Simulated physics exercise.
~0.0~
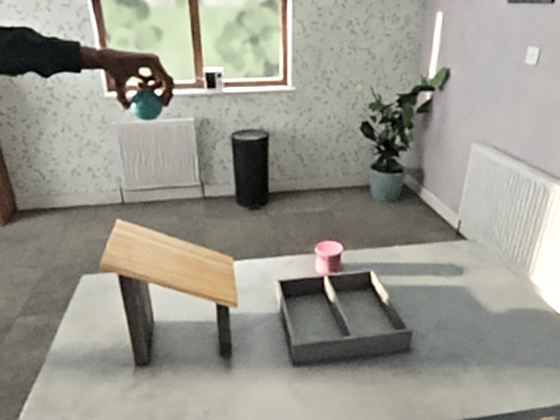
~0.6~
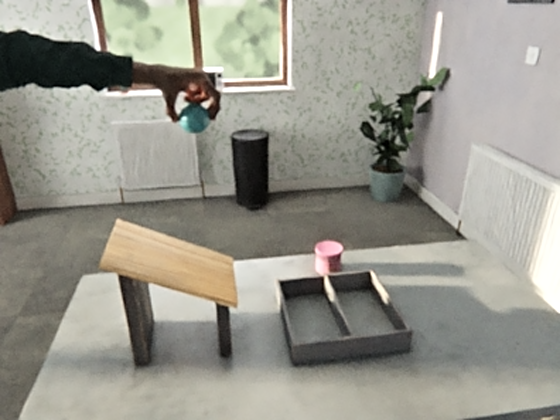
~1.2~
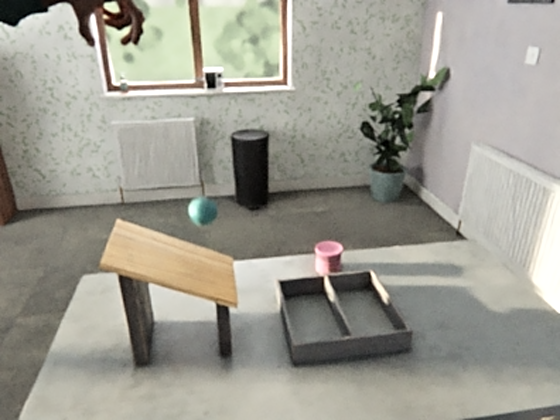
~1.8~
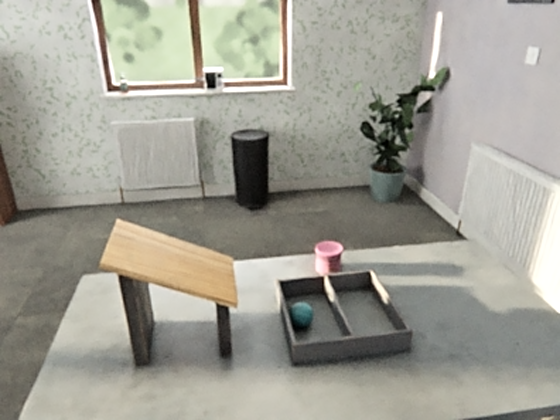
The video shows a hand holding a turquoise ball above a sloping wooden board, moving it right and releasing it before withdrawing. The ball drops and ends up in the near compartment of a divided grey tray, while a pink tin stays still behind the tray.
